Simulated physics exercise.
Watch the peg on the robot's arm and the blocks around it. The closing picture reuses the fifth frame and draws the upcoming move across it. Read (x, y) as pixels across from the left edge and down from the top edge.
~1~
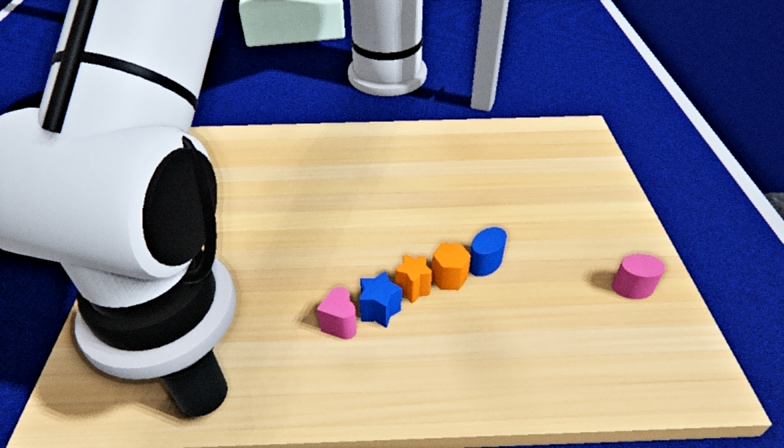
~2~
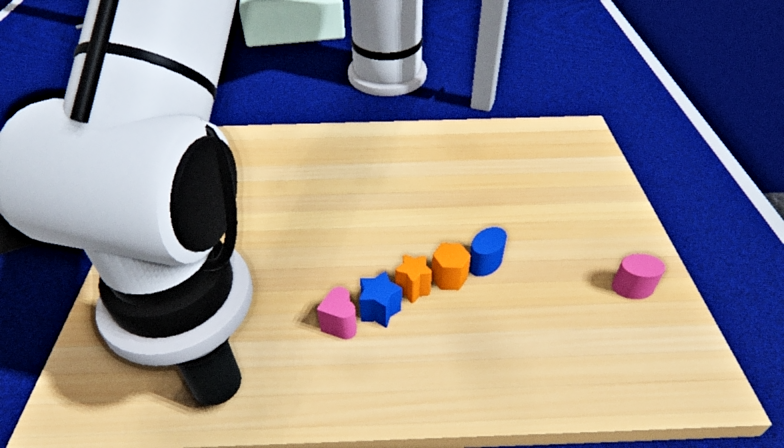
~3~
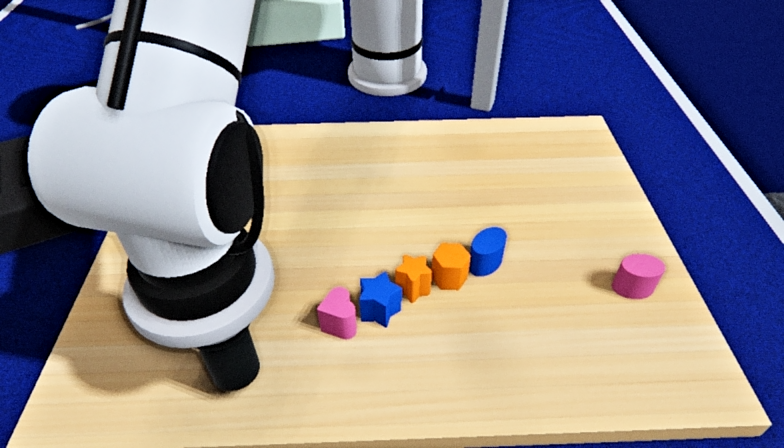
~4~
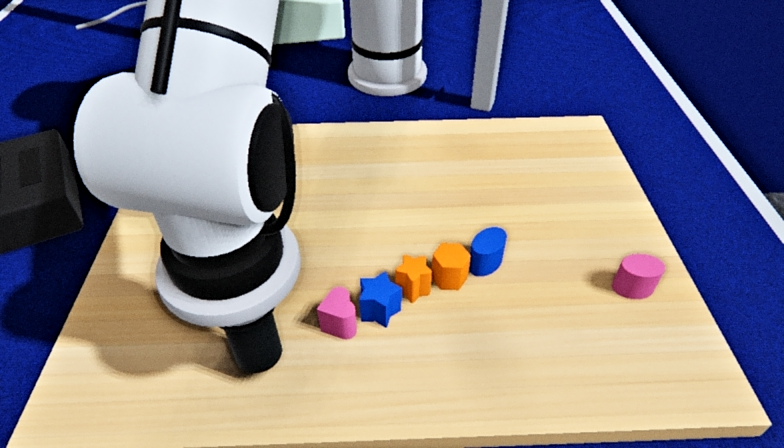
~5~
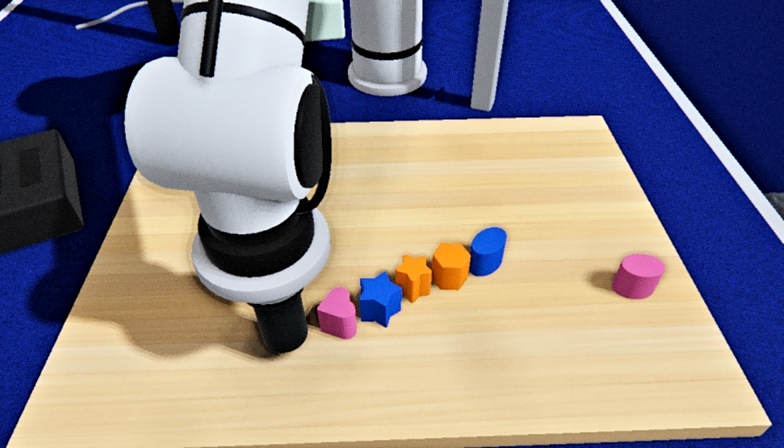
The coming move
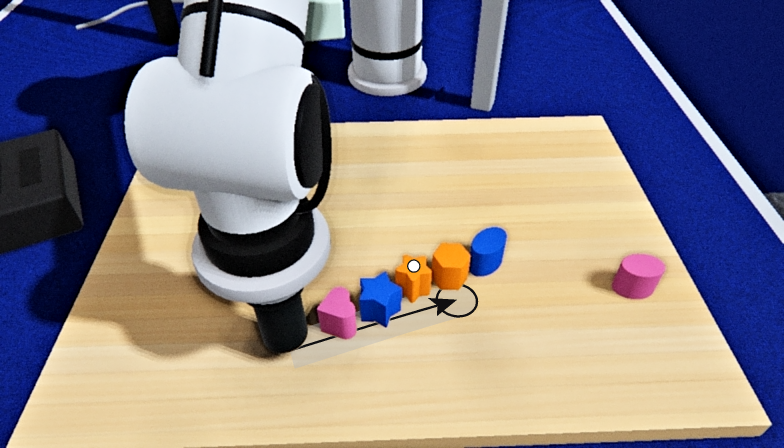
The clip shows a robot arm with a black peg moving right and slightly away across a wooden board, nearing a pink heart block at the left end of a diagonal row of colored blocks, which all stay still.
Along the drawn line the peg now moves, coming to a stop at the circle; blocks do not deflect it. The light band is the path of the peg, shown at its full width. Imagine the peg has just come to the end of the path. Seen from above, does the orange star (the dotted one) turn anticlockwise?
Yes, it checks out.
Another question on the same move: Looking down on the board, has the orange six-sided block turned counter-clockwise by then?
Going by the path, no.
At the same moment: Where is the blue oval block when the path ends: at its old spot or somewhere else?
The blue oval block is moved.
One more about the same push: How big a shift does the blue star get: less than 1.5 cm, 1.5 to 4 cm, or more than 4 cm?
The displacement of the blue star is above 4 cm.
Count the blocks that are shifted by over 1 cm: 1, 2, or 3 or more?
The count is three or more.
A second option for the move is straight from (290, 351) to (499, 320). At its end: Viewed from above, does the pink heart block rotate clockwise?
It seems not.
The drawn path runs from (290, 351) to (457, 300); the dot is on the orange star.
What follows on the original path. One third of the way, peg (346, 316); pink heart block (372, 289), turned 15° clockwise; blue star (401, 278); orange star (423, 259).
Two thirds of the way, peg (404, 299); pink heart block (425, 270); blue star (448, 255), turned 25° anticlockwise; orange star (456, 234); orange six-sided block (488, 235), turned 25° clockwise; blue oval block (520, 226).
At the end, peg (459, 283); pink heart block (458, 251), turned 25° anticlockwise; blue star (465, 231), turned 55° anticlockwise; orange star (455, 211), turned 35° anticlockwise; orange six-sided block (496, 225), turned 80° clockwise; blue oval block (529, 226), turned 20° anticlockwise.
